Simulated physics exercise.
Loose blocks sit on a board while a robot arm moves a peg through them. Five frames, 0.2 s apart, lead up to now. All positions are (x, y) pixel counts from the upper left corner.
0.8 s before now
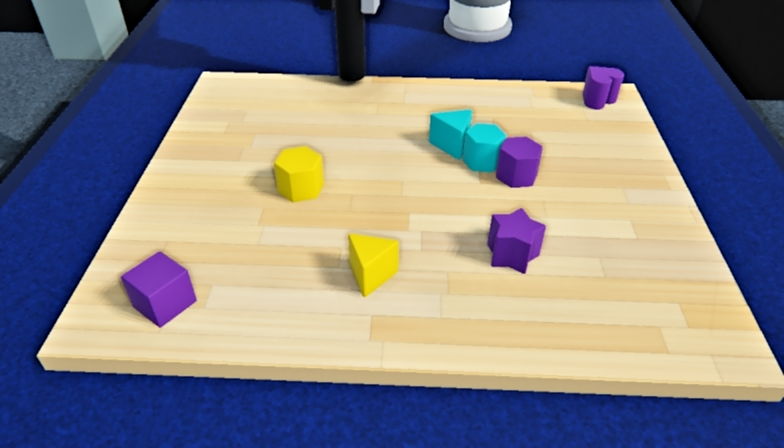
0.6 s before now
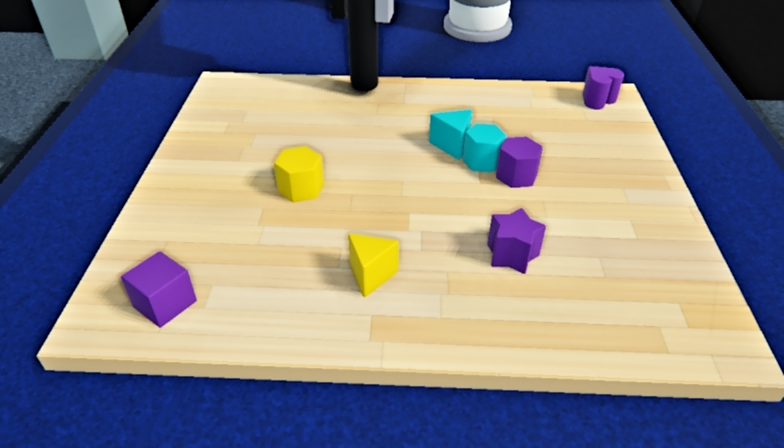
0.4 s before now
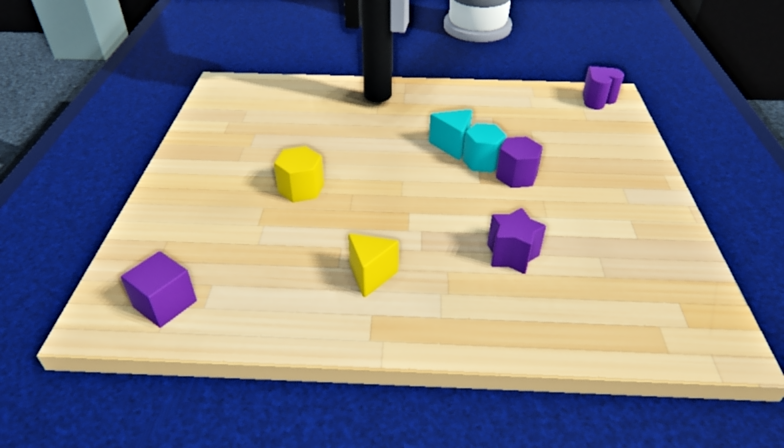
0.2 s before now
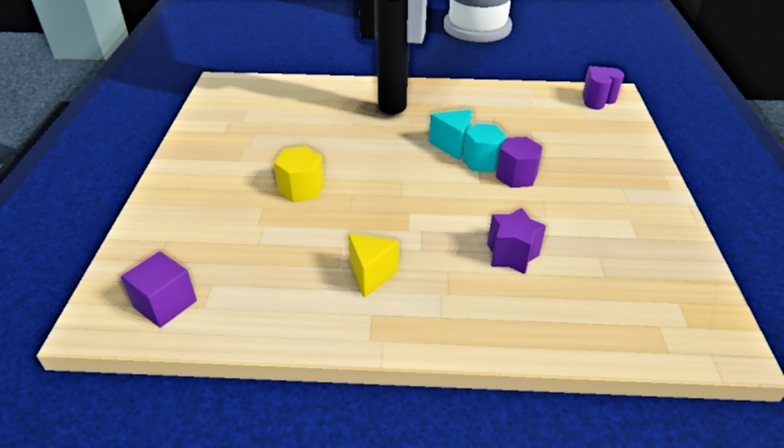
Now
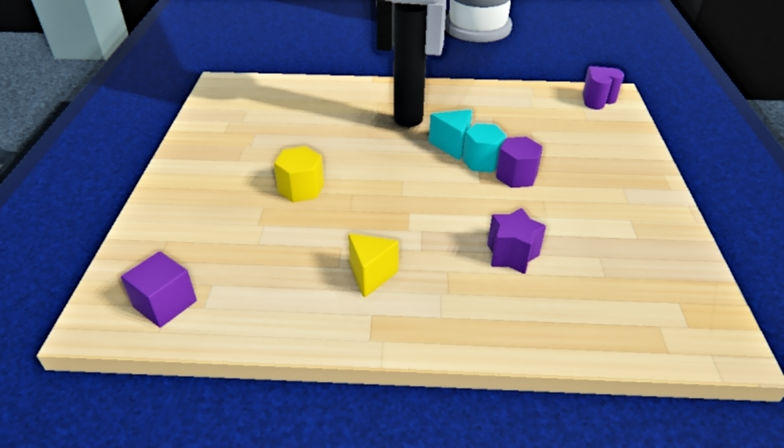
A black peg held by a robot arm moves steadily down and right from the board's far edge, nearing a turquoise triangular block while every block stays still. Seen from a fixed, raised view, the pale wooden board rests on blue fabric. Turquoise and purple blocks touch at upper centre-right, with yellow pieces left and centre, and other purple ones lower left, right and far right.
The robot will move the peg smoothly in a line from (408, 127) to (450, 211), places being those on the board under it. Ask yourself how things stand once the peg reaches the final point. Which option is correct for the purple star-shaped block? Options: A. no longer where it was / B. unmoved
The answer is B.
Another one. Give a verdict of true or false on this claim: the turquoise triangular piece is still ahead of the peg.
The statement is incorrect.
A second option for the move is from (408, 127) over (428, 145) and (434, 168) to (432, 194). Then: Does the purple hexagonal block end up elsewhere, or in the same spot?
It will end up elsewhere.
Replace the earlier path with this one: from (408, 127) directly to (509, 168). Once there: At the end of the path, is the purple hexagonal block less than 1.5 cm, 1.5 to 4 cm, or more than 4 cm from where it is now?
Movement: Over 4 cm.
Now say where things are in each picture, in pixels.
Peg tip at (352, 76); block tops, turquoise triangular piece at (455, 117); turquoise hexagonal block at (486, 133); purple star-shaped block at (518, 225); purple hexagonal block at (522, 147), in the first frame.
Peg at (364, 86); blocks unchanged, in the second frame.
Peg at (378, 96); blocks unchanged, in the third frame.
Peg at (392, 108); blocks unchanged, in the fourth frame.
Peg at (408, 120); turquoise triangular piece at (455, 117); turquoise hexagonal block at (486, 133); purple star-shaped block at (518, 225); purple hexagonal block at (522, 147), in the fifth frame.
What follows on the original path. One third of the way, peg at (422, 146); turquoise triangular piece at (465, 128), turned 15° anticlockwise; turquoise hexagonal block at (498, 136), turned 30° anticlockwise; purple hexagonal block at (535, 149), turned 20° clockwise.
Two thirds of the way, peg at (436, 174); turquoise triangular piece at (472, 143), turned 65° anticlockwise; turquoise hexagonal block at (509, 136), turned 60° anticlockwise; purple hexagonal block at (544, 151), turned 25° clockwise.
At the end, peg at (450, 205); turquoise triangular piece at (472, 145), turned 75° anticlockwise; turquoise hexagonal block at (509, 136), turned 60° anticlockwise; purple star-shaped block in place; purple hexagonal block at (544, 151), turned 25° clockwise.
